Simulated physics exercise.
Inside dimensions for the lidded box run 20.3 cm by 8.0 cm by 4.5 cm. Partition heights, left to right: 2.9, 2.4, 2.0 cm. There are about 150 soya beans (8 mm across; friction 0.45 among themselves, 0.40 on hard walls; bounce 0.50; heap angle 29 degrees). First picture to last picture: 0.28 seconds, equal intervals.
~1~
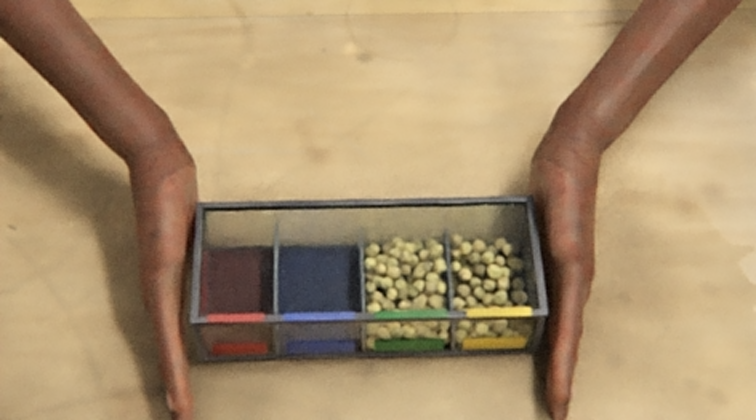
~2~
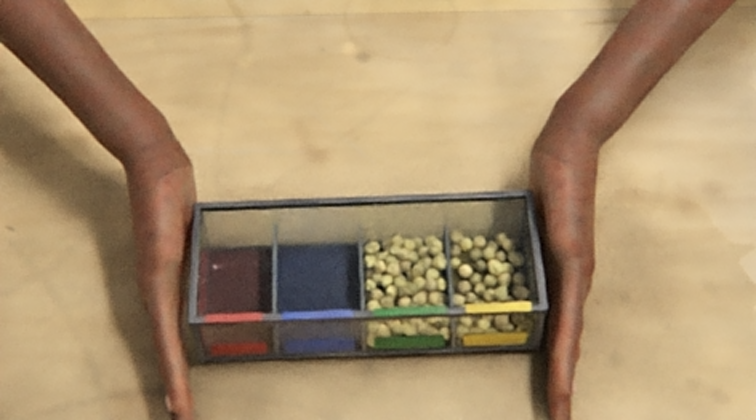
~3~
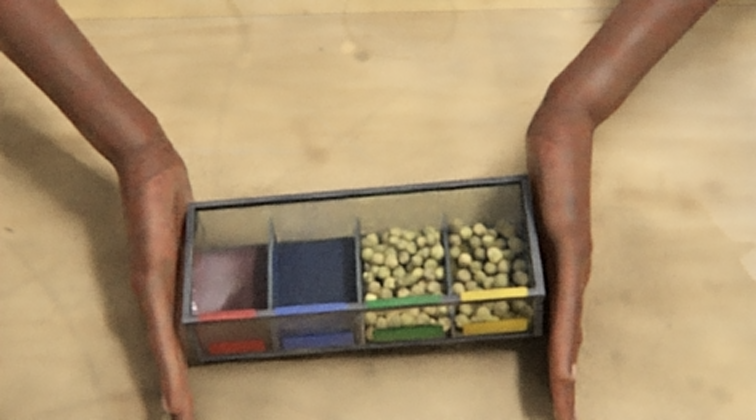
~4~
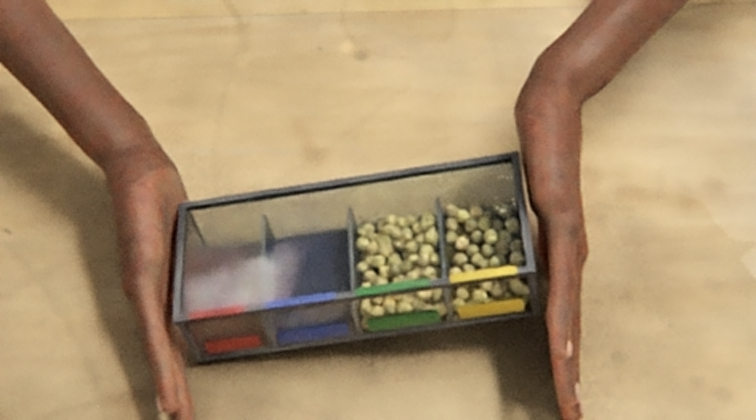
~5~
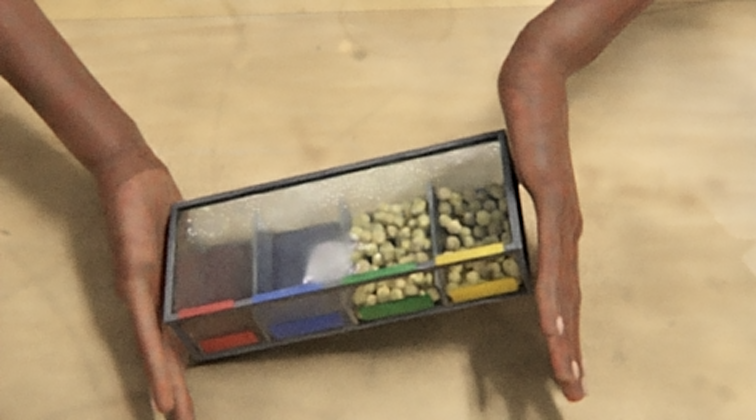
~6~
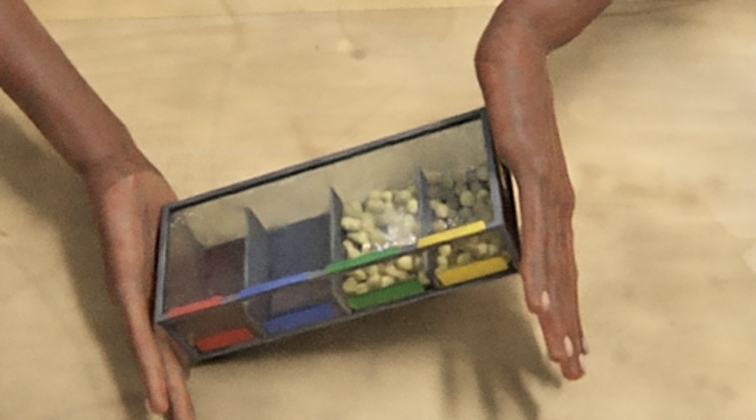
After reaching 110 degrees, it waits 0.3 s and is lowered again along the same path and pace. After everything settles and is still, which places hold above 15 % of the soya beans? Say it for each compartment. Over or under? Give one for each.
Red over; blue over; green under; yellow under.
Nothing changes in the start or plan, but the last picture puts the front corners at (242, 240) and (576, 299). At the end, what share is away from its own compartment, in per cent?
I'd put it at about 65 per cent.
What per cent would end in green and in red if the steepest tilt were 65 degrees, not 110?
Shares: Green 60 and red 5, per cent.
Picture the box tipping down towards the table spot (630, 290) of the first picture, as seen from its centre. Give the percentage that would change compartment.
Roughly 65 % of the pieces.
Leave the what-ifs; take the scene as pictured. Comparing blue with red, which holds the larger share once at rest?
Red comes out ahead.
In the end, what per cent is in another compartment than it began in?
That comes to close to 100 percent.
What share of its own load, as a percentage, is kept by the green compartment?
Share retained: Some 0 per cent.
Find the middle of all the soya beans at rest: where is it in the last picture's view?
Centre at rest: Approx. (249, 283) px.
Then, 1.08 s after the last picture, tilt 110 degrees; red 50 %, blue 40 %, green 10 %.
Then, 1.79 s after the last picture, tilt 56 degrees; red 65 %, blue 35 %.
Then, 2.54 s after the last picture, tilt 0 degrees; red 65 %, blue 35 %.
In the end, red 65 %, blue 35 %, green 0 %, yellow 0 %.
